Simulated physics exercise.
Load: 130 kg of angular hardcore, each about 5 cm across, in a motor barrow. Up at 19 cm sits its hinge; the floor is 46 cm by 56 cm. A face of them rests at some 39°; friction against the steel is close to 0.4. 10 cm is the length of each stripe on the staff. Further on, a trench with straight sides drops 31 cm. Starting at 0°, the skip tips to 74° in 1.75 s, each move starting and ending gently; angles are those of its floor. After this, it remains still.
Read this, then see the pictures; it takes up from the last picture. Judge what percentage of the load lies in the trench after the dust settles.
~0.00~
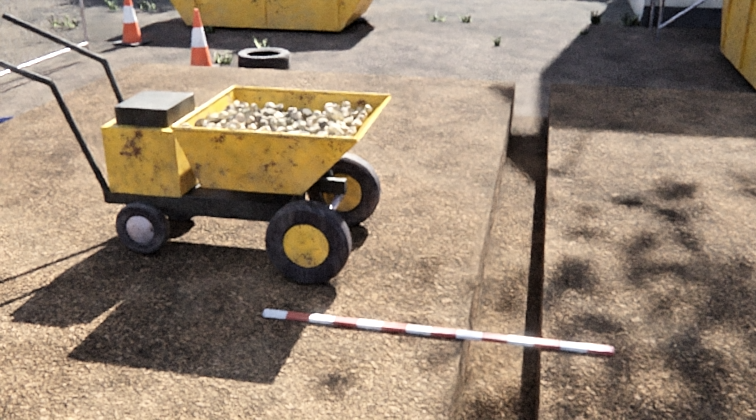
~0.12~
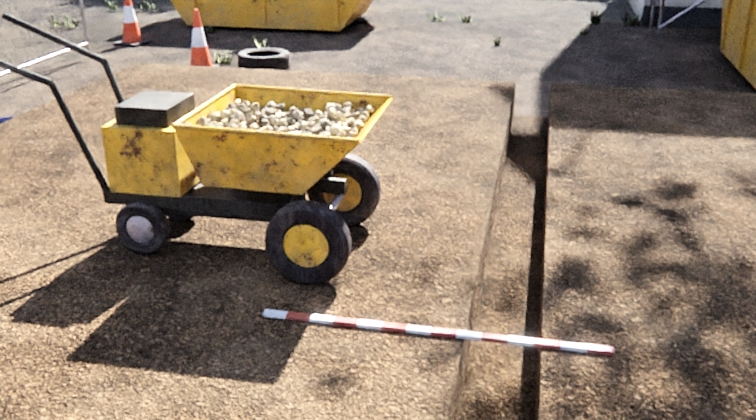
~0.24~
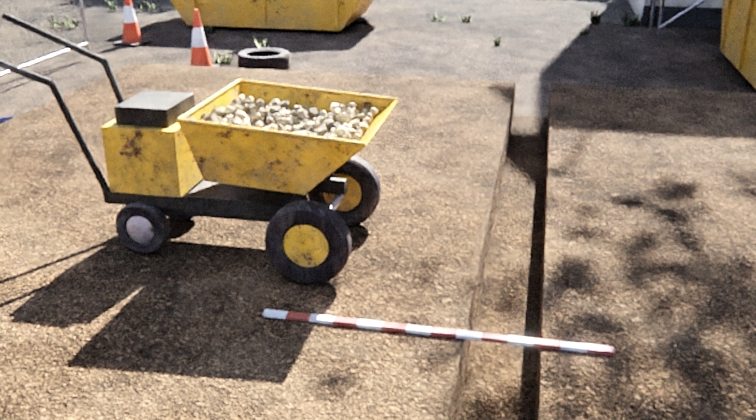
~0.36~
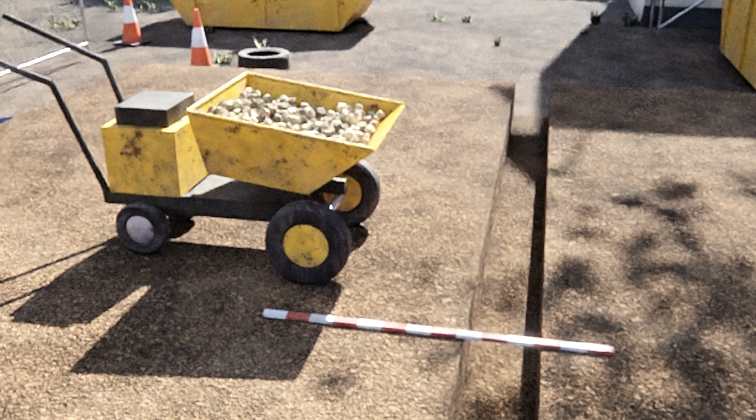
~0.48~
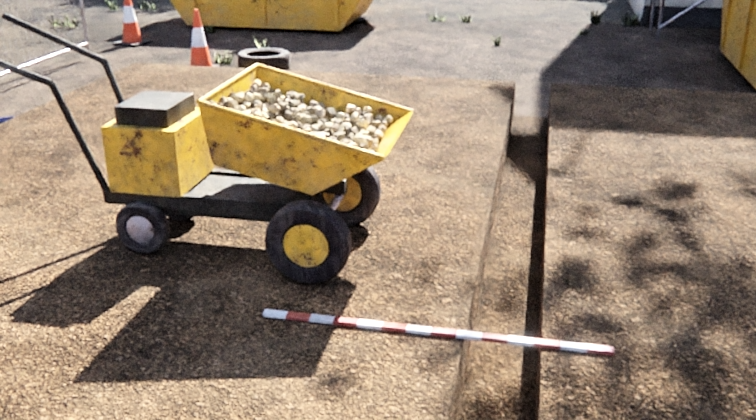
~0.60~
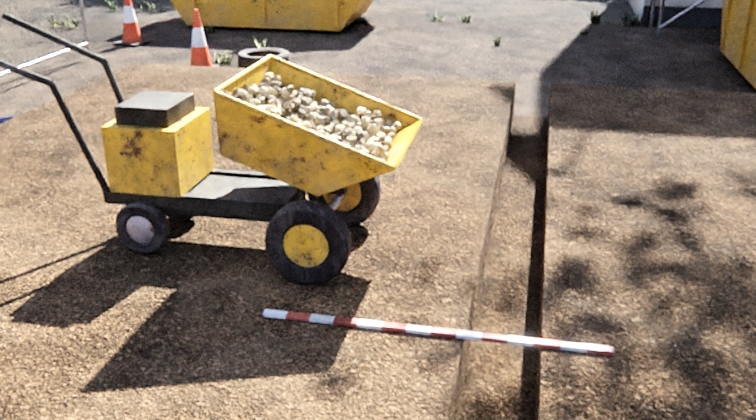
About 49 %.
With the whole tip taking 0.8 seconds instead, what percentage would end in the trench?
It would come to roughly 55 per cent.
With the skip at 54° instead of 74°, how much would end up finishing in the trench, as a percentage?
About 5 per cent would end up in the trench.
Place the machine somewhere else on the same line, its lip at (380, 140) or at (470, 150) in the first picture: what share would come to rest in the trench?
I'd expect close to 90 per cent at the first and 5 per cent at the second.
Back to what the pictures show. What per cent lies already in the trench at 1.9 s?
By that point it's something like 20 in a hundred.
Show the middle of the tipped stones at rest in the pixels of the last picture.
Roughly (497, 309), I'd say.
After 1.3 s the floor is at 62°; 100 % in the skip; the foremost stones are at (447, 216).
After 1.9 s the floor is at 74°; 61 % in the skip, 19 % short of the trench, 20 % in the trench; the foremost stones are at (534, 327).
After 2.2 s the floor is at 74°; 38 % in the skip, 22 % short of the trench, 40 % in the trench; the foremost stones are at (535, 319).
After 4.2 s the floor is at 74°; 30 % in the skip, 21 % short of the trench, 49 % in the trench; the foremost stones are at (535, 331).
